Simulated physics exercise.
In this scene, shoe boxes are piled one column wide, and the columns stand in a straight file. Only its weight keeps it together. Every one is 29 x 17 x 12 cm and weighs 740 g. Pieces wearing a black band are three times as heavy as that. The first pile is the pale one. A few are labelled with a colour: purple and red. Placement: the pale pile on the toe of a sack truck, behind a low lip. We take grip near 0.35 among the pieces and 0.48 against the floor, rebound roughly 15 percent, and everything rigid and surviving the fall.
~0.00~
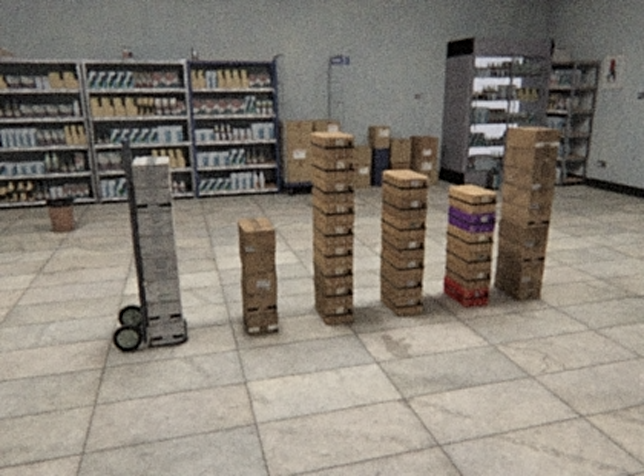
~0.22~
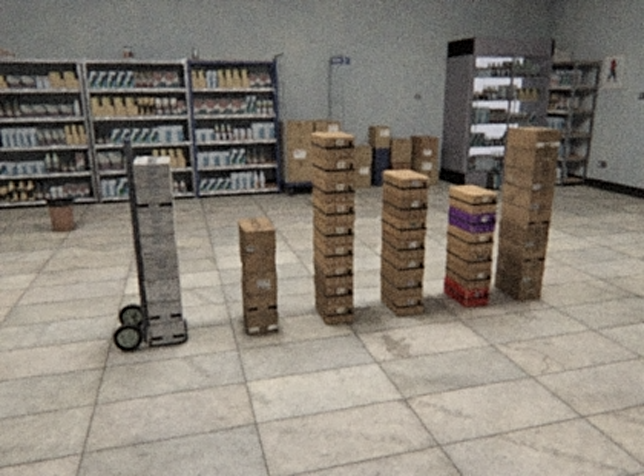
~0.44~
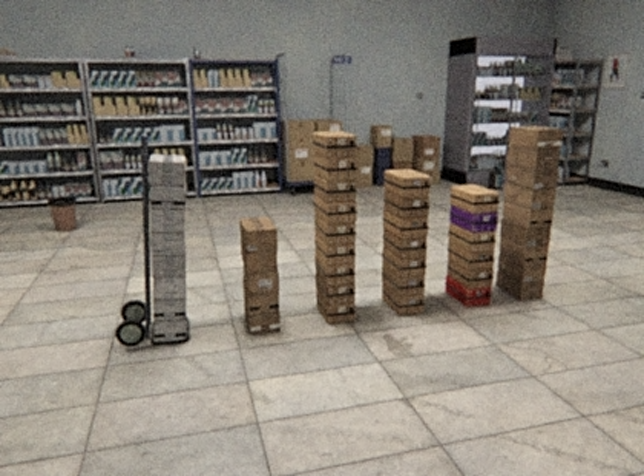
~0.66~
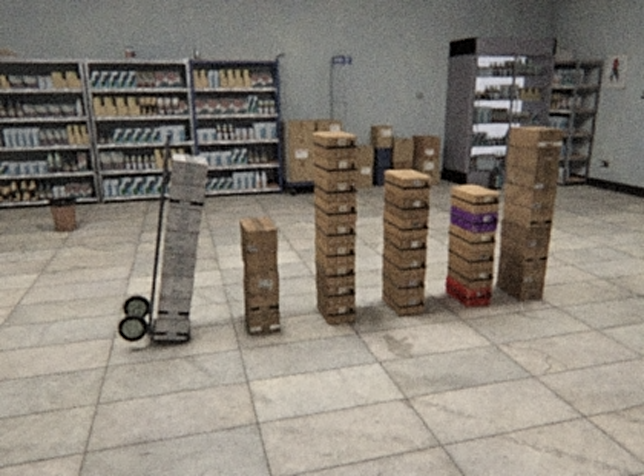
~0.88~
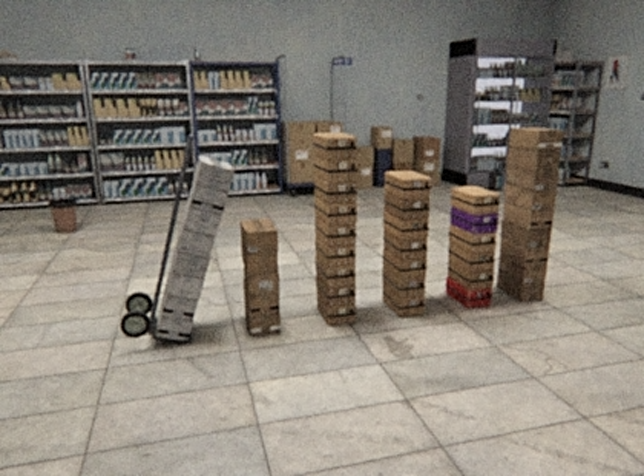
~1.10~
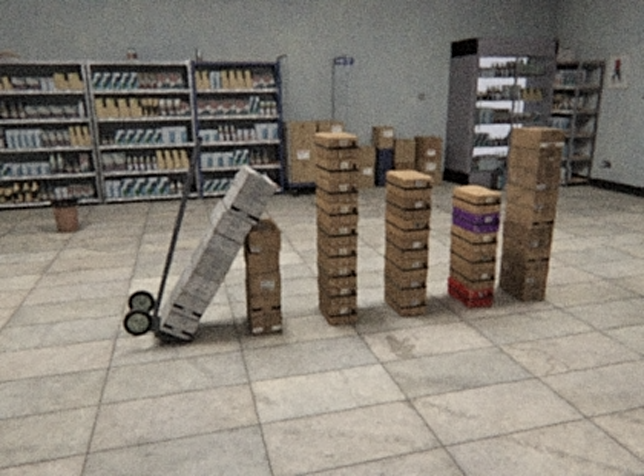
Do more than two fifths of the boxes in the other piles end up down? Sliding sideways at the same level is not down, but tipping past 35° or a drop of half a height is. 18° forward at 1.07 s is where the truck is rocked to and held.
No.
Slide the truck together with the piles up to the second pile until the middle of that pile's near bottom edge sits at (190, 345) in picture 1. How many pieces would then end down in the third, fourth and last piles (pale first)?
After that shift, the third pile would have 0 down, the fourth 0 and the last 0.
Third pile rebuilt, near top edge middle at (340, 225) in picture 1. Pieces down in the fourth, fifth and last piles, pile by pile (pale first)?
Fourth 0, fifth 0, last 0.
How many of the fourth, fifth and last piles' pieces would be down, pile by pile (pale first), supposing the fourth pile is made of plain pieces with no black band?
Down per pile - fourth: 0, fifth: 0, last: 0.
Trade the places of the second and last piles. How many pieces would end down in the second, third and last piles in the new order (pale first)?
Second 9, third 8, last 5.
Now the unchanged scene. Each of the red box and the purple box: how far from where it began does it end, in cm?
Estimate: Red near 0 cm, purple near 0 cm.
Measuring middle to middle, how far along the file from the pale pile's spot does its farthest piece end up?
Distance along: Near 80 cm.
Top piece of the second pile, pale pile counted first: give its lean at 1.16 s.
It leans around 0°.
After 1.16 s, 2 of the pale pile down; none of the 36 other boxes down, 1 disturbed.
After 1.24 s, 8 of the pale pile down; none of the 36 other boxes down, 4 disturbed.
After 1.34 s, 8 of the pale pile down; none of the 36 other boxes down, 5 disturbed.
At rest (2.1 s), 8 of the pale pile down; none of the 36 other boxes down, 5 disturbed; purple box unmoved; red box unmoved. That is 0 per cent. As the last picture would show them, middles, purple box near (475, 218), red box near (470, 290).
